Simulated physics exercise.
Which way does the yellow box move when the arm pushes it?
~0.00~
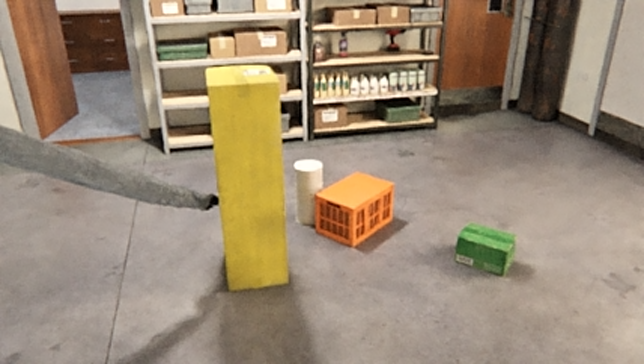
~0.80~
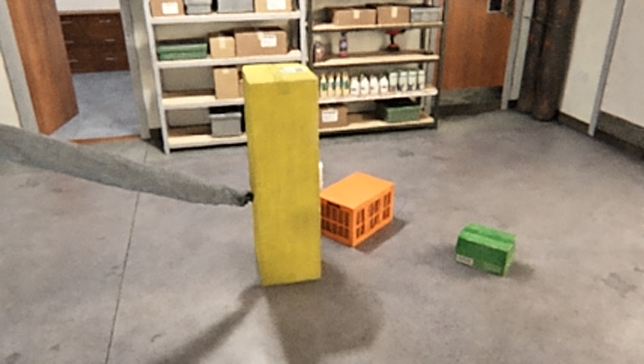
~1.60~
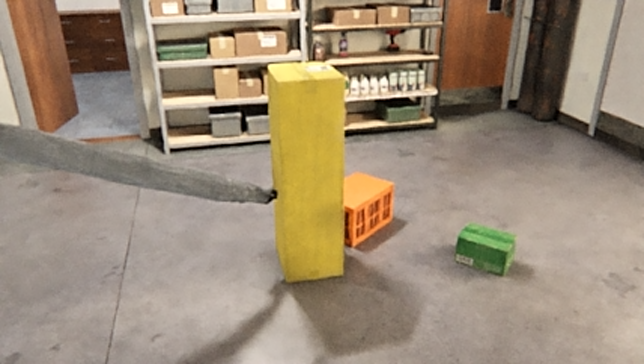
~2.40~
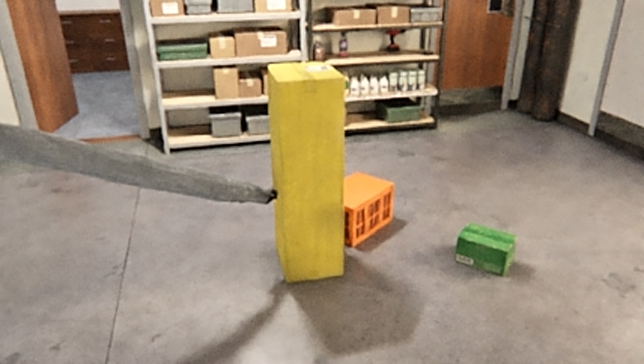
The yellow box slides to the right, staying upright as it goes.
